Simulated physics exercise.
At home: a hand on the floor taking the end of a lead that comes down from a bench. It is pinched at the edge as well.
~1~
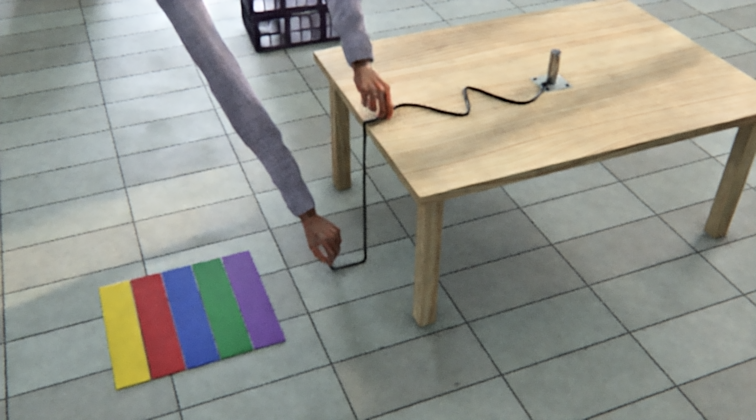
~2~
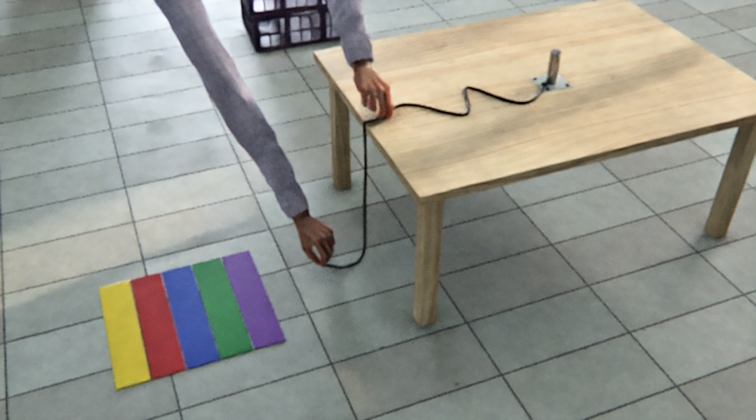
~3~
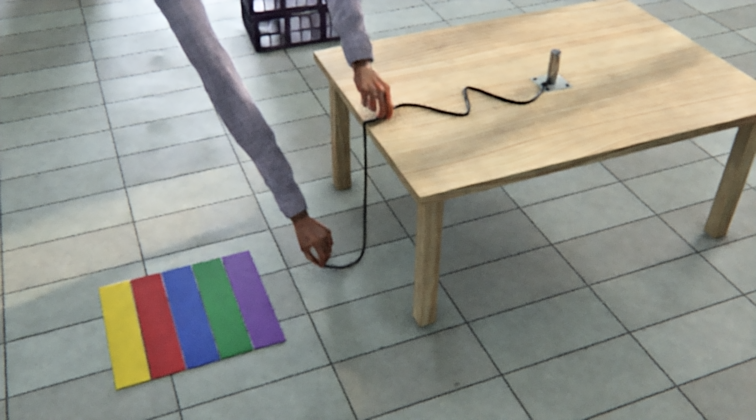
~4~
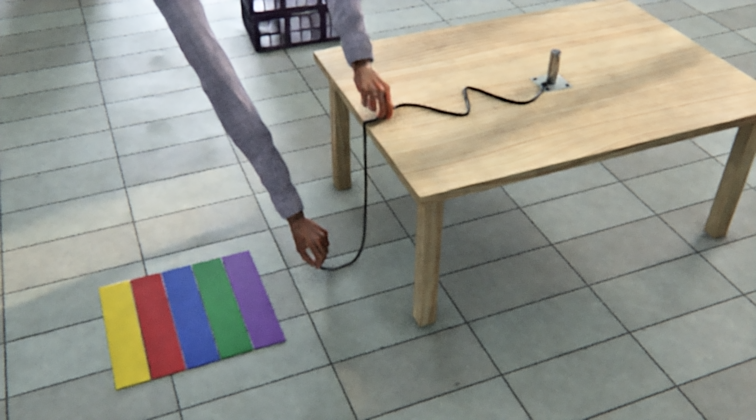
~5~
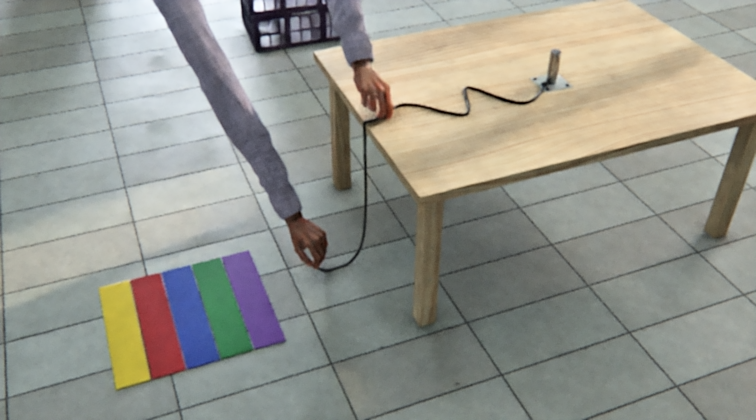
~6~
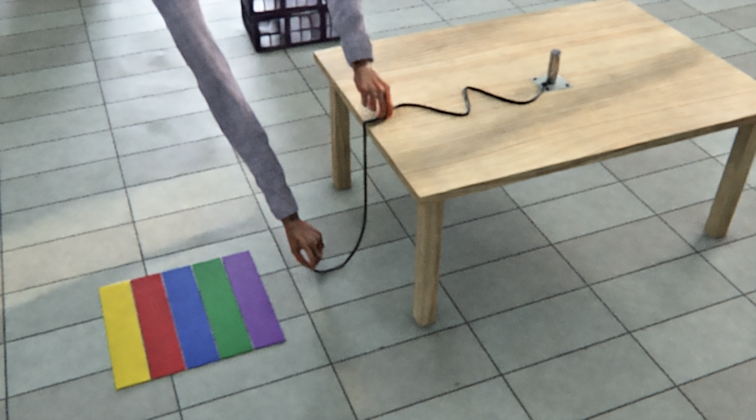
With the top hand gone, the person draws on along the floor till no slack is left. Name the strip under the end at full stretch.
It halts on the yellow strip.
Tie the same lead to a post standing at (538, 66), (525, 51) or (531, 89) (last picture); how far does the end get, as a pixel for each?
Near (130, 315), (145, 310) and (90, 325).
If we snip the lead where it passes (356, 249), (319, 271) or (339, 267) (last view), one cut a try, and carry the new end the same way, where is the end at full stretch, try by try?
Near (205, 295), (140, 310) and (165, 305).
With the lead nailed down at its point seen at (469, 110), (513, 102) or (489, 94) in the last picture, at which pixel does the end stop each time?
The places are (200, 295), (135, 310) and (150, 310).
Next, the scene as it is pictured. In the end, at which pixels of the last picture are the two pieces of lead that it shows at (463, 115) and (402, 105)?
About (393, 115), and the other about (338, 145).
Early on, end near (180, 301); over blue.
Midway, end near (142, 311); over red.
At the end of the slack, end near (120, 316); over yellow. Over yellow.
